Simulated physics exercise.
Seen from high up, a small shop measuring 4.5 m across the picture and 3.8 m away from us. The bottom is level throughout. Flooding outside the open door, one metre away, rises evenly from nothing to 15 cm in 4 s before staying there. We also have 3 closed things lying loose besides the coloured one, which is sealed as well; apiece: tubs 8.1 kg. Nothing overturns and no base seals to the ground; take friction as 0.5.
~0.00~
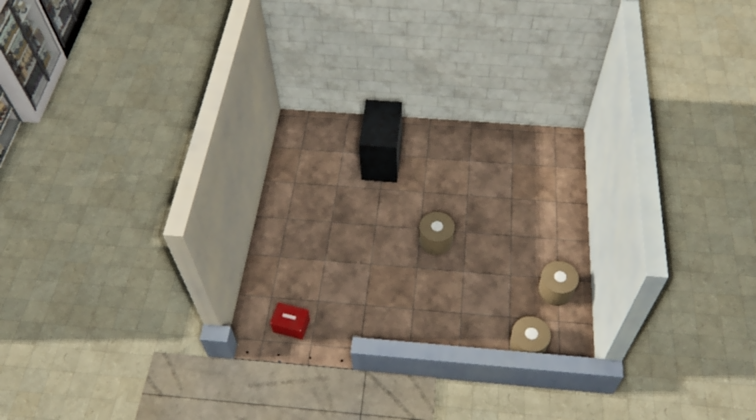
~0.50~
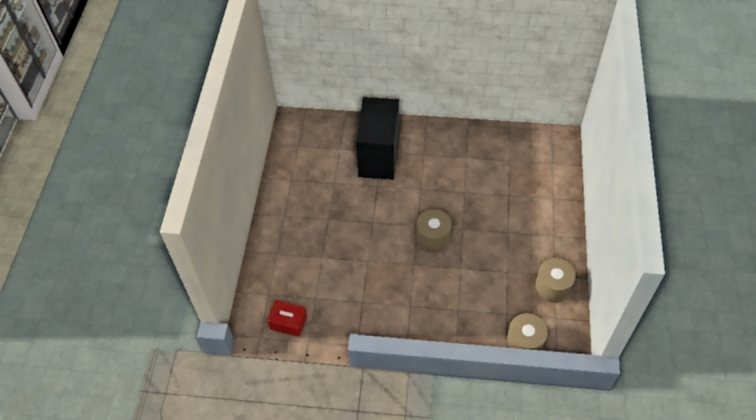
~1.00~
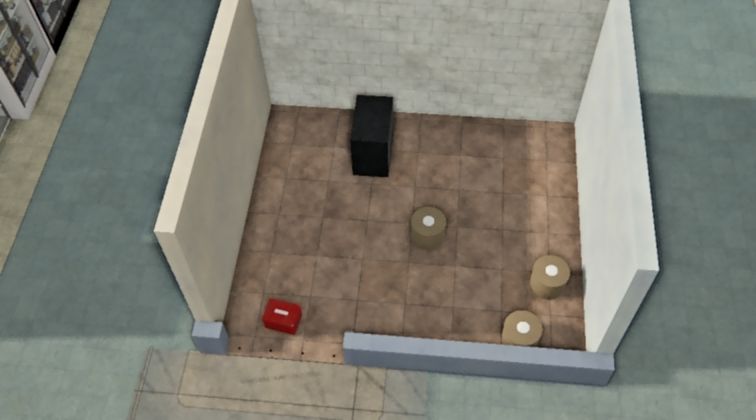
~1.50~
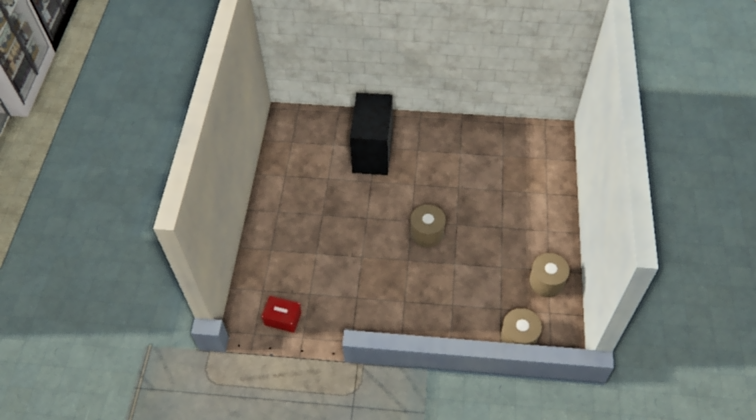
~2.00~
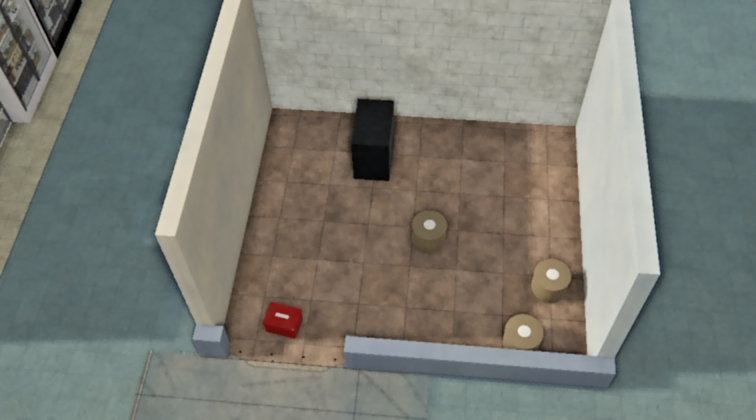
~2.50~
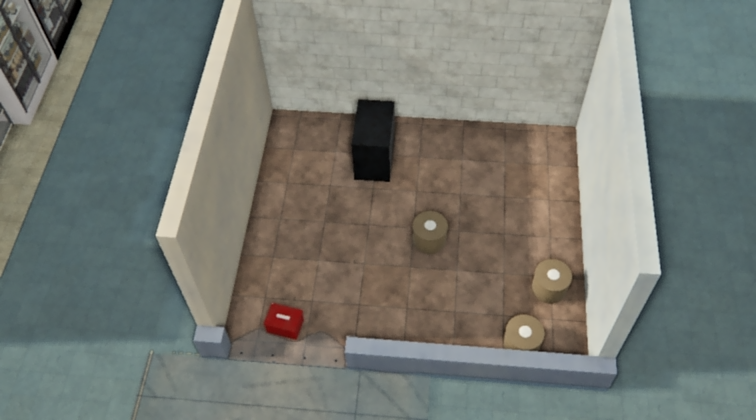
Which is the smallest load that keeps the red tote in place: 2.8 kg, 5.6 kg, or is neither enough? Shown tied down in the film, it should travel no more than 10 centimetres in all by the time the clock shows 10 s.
Neither one works.
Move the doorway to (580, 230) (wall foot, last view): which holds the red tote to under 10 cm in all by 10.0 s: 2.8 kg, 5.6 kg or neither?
With that change, neither one suffices.
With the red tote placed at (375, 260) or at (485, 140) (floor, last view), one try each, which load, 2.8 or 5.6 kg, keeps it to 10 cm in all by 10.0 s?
Well, at the first spot no weight will do, and at the second no weight will do.
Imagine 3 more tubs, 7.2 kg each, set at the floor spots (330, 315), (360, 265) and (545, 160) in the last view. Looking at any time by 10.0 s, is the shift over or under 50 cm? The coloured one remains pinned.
Listed in order, they go over the bar, over the bar, beneath the bar.
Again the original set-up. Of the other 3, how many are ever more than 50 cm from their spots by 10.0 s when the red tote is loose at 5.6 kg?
By my tally, 0.
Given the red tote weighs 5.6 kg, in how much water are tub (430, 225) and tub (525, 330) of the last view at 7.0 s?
First roughly 2 cm, second roughly 0 cm.
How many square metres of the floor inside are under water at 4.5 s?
About 4.0 m2.
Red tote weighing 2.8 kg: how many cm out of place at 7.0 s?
Close to 350 centimetres.
After 3.5 s the red tote would be 54 cm from its start with 2.8 kg and 36 cm from its start with 5.6 kg; 4 cm of water round it then.
After 4.5 s the red tote would be 151 cm from its start with 2.8 kg and 107 cm from its start with 5.6 kg; 3 cm of water round it then.
After 7.0 s the red tote would be 329 cm from its start with 2.8 kg and 314 cm from its start with 5.6 kg; 7 cm of water round it then.
After 10.0 s the red tote would be 325 cm from its start with 2.8 kg and 362 cm from its start with 5.6 kg; 5 cm of water round it then.
